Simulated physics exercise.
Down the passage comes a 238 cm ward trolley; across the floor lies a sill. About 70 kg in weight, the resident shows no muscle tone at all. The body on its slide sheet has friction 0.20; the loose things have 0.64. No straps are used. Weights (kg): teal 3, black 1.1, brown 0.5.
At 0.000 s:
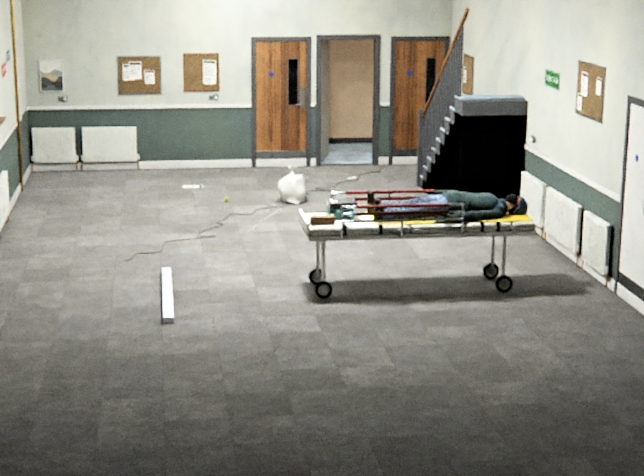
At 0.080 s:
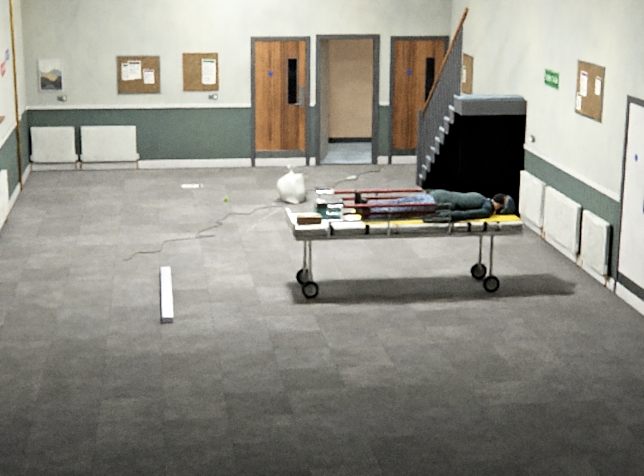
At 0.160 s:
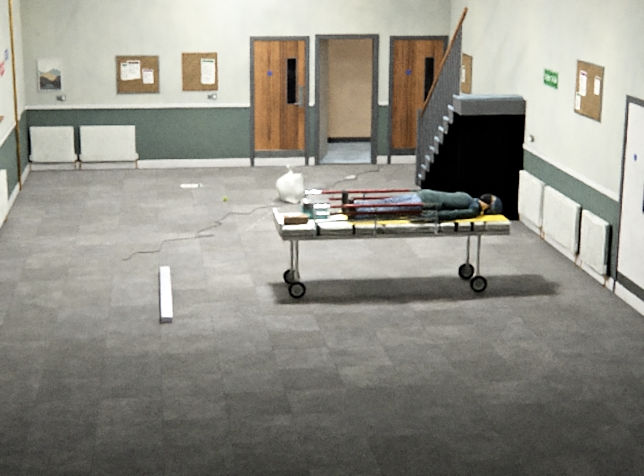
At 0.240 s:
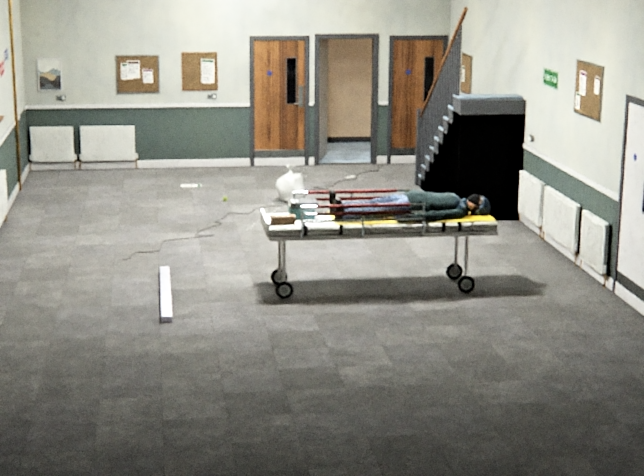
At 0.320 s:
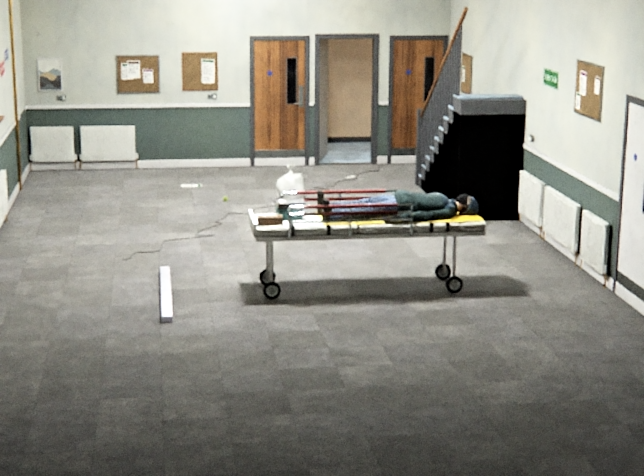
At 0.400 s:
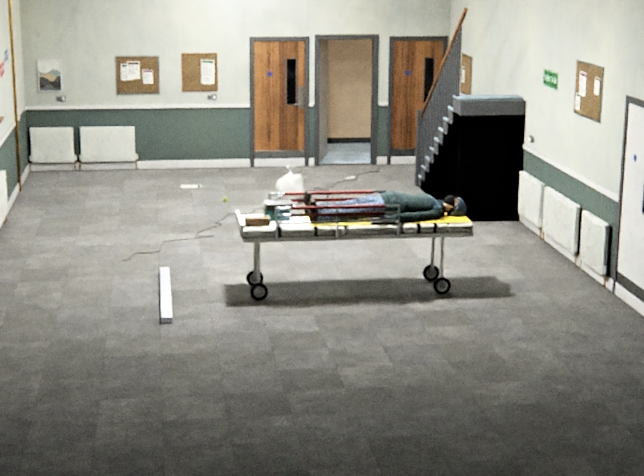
In a wide, grey-floored room with wooden doors and noticeboards, a wheeled trolley carries a person lying flat and motionless among some loose items. The trolley rolls steadily leftward over a modest distance, nobody pushing it, and draws nearer to a pale strip lying on the floor, still to its left.
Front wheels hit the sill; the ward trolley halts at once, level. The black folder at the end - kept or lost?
Stays put.
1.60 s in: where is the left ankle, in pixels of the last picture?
Look close to (197, 223) and you'll spot it.
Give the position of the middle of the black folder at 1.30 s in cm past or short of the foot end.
About 15 cm short.
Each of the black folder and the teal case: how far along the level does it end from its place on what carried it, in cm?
Moved: Black folder 30, teal case 20.
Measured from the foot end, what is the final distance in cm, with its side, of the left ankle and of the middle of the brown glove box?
Left ankle 40 short, brown glove box 20 short.
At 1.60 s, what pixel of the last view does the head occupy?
The head should be near (336, 210).
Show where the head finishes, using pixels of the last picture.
It ends up around (336, 210), more or less.
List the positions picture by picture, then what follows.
The first picture shows black folder (342, 204), left ankle (382, 216), teal case (340, 212); 0 cm covered, 146 to go.
The second picture shows black folder (329, 203), left ankle (369, 216), teal case (327, 212); 13 cm covered, 133 to go.
The third picture shows black folder (316, 203), left ankle (356, 216), teal case (314, 212); 26 cm covered, 120 to go.
The fourth picture shows black folder (303, 204), left ankle (343, 216), teal case (301, 212); 39 cm covered, 107 to go.
The fifth picture shows black folder (291, 204), left ankle (331, 216), teal case (289, 212); 52 cm covered, 94 to go.
The sixth picture shows black folder (278, 205), left ankle (318, 217), teal case (277, 213); 65 cm covered, 81 to go.
It happens at 0.90 s.
After 1.05 s the black folder is 23 cm short of the foot end, tilted 0°, near (181, 207) in the last picture's view.
After 1.30 s the black folder is 13 cm short of the foot end, tilted 0°, near (172, 208) in the last picture's view; the left ankle 37 cm short of the foot end.
After 1.60 s the black folder is 13 cm short of the foot end, tilted 0°, near (171, 208) in the last picture's view.
When all is still (1.8 s), teal case stays on; black folder stays on; brown glove box stays on; left ankle stops short of the foot end.
